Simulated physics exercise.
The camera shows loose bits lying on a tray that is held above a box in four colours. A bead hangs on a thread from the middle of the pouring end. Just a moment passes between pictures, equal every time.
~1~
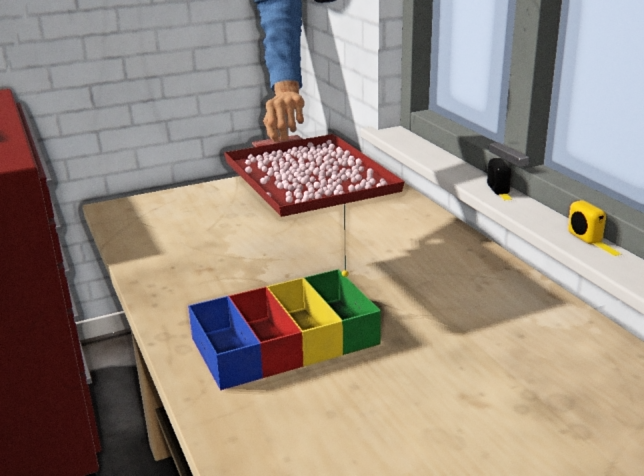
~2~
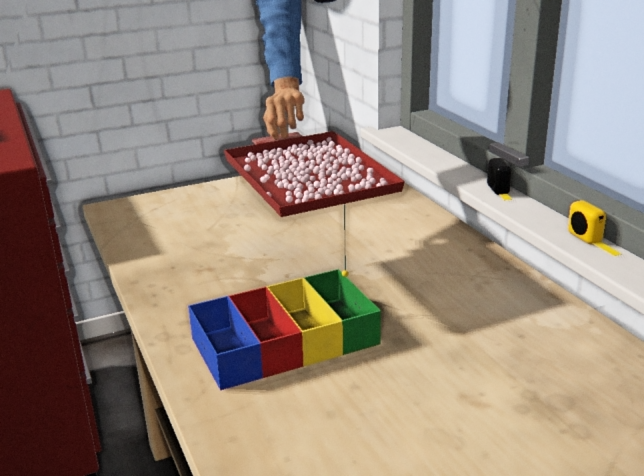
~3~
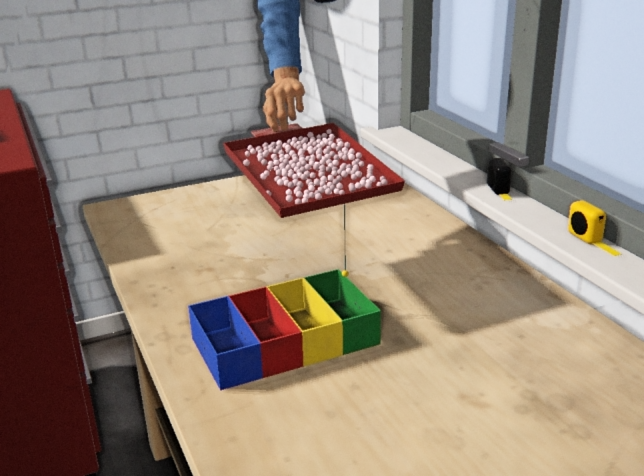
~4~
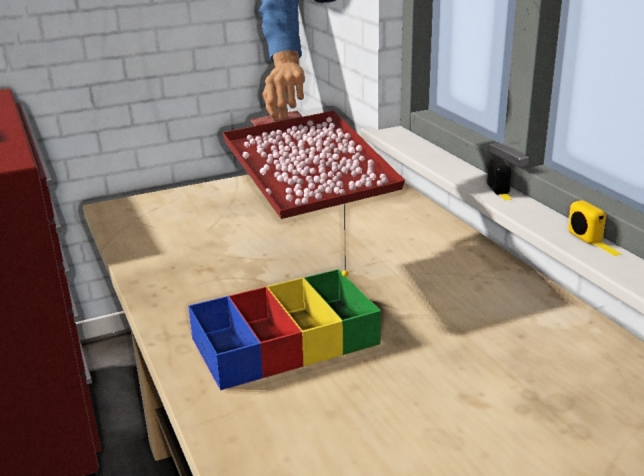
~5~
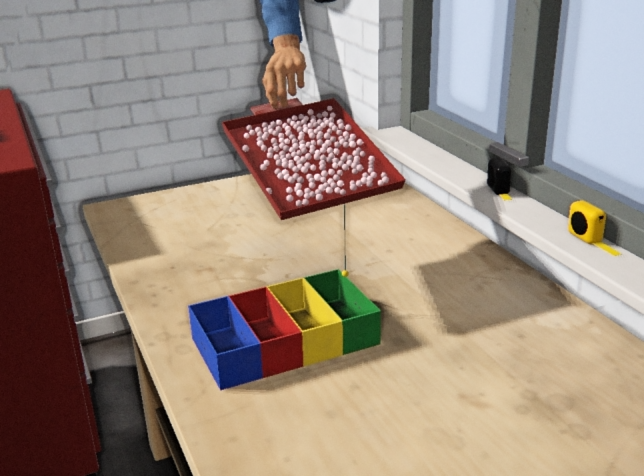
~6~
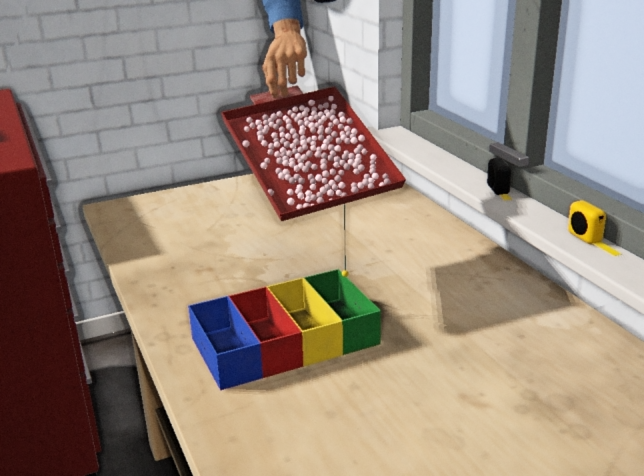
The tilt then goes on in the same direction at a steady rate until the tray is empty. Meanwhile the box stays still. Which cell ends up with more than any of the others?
The yellow cell.
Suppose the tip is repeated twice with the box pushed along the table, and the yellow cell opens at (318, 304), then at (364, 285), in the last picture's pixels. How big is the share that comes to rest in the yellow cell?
You'd get 50 in a hundred the first time and 10 in a hundred the second.
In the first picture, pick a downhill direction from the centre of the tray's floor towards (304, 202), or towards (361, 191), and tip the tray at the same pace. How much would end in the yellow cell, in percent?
For the first aim it is 80 in a hundred, for the second 0 in a hundred.
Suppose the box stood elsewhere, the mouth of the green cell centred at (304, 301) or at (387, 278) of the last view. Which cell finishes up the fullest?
The green one, then the red one.
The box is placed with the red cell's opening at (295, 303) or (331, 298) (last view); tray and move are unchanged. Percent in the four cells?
In order, about 90 and 90 in a hundred.
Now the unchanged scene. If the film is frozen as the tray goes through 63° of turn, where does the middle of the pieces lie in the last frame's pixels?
(322, 199).
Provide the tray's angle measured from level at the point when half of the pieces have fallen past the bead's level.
Angle: Close to 100°.
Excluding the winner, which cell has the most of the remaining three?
Rank 2: The green cell.
Soon, tray tipped steeply; most on the tray; a stray few in the green cell; about a quarter falling or outside the box.
A while on, tray tipped right over; about a quarter on the tray; about a quarter in the yellow cell; a small part in the green cell; a small part in the red cell; a stray few in the blue cell; about a quarter falling or outside the box.
Towards the end, tray tipped past a quarter turn; about half in the yellow cell; about a quarter in the green cell; a small part in the red cell; a stray few in the blue cell; a small part falling or outside the box.
Finally, tray tipped past a quarter turn; about half in the yellow cell; about a quarter in the green cell; a small part in the red cell; a stray few in the blue cell; a small part outside the box.
